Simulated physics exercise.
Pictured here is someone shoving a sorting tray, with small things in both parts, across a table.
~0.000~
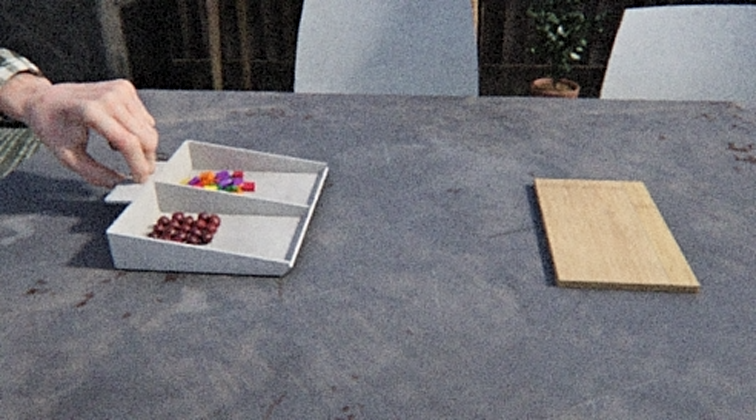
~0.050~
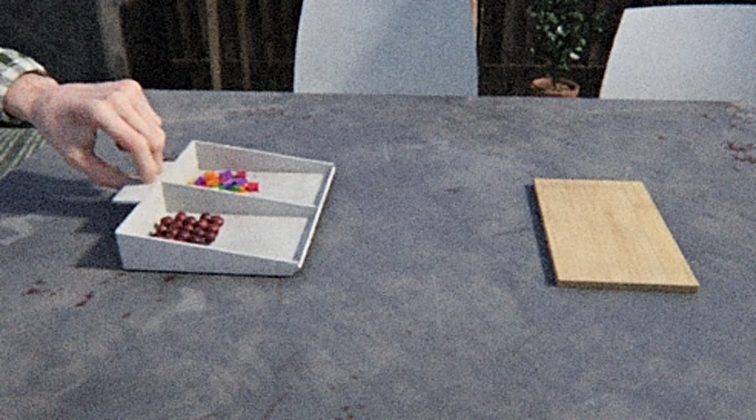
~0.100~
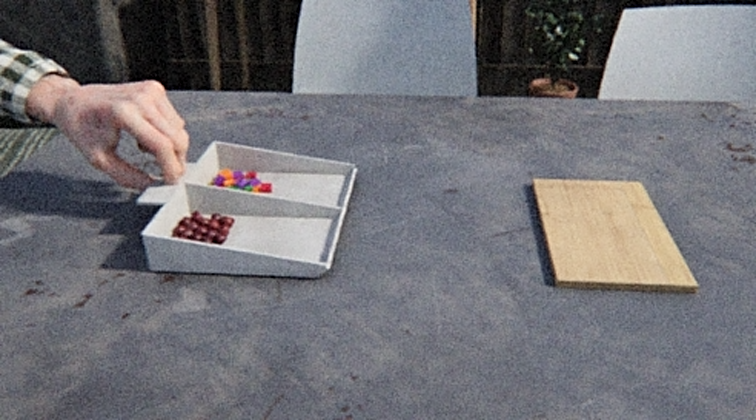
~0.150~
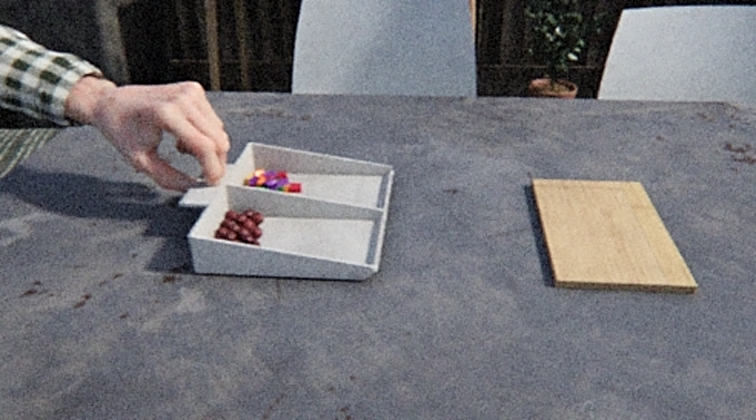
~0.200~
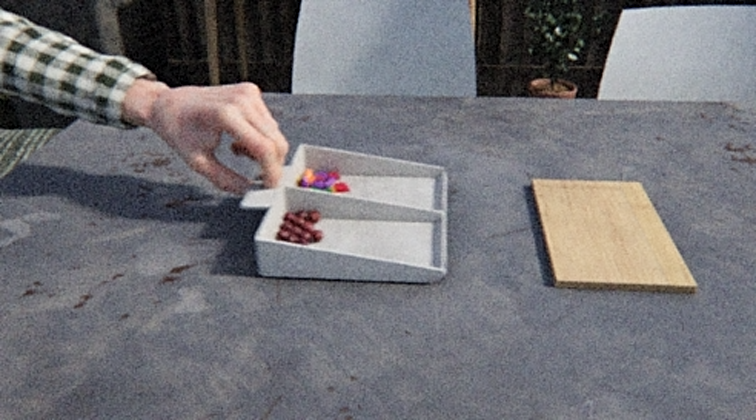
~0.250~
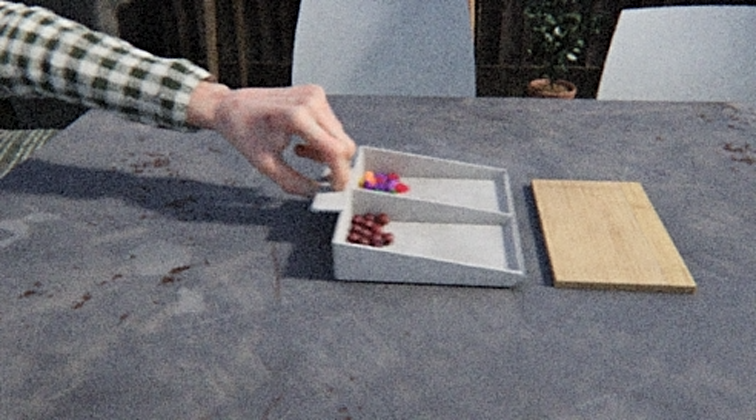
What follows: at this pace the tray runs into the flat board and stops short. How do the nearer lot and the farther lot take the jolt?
Well, the nearer lot spills a bit and the farther lot spills a bit.
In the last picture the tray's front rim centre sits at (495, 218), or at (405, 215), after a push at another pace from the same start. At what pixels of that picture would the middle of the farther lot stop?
Lab note: Final centre roughly (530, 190) at the first pace, roughly (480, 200) at the second.
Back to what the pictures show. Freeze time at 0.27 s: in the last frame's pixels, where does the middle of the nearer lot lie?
About (393, 240) in the last view.
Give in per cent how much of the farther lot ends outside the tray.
Once everything settles, roughly 40 percent.
After 0.27 s, tray still sliding, front rim near (530, 219); nearer lot all inside; farther lot all inside.
After 0.39 s, tray stopped at the flat board; nearer lot a small part out of the tray; farther lot a small part out of the tray.
After 0.60 s, tray stopped at the flat board; nearer lot about a third out of the tray; farther lot about half out of the tray.
At rest (1.2 s), tray stopped at the flat board; nearer lot about a third out of the tray; farther lot about half out of the tray.
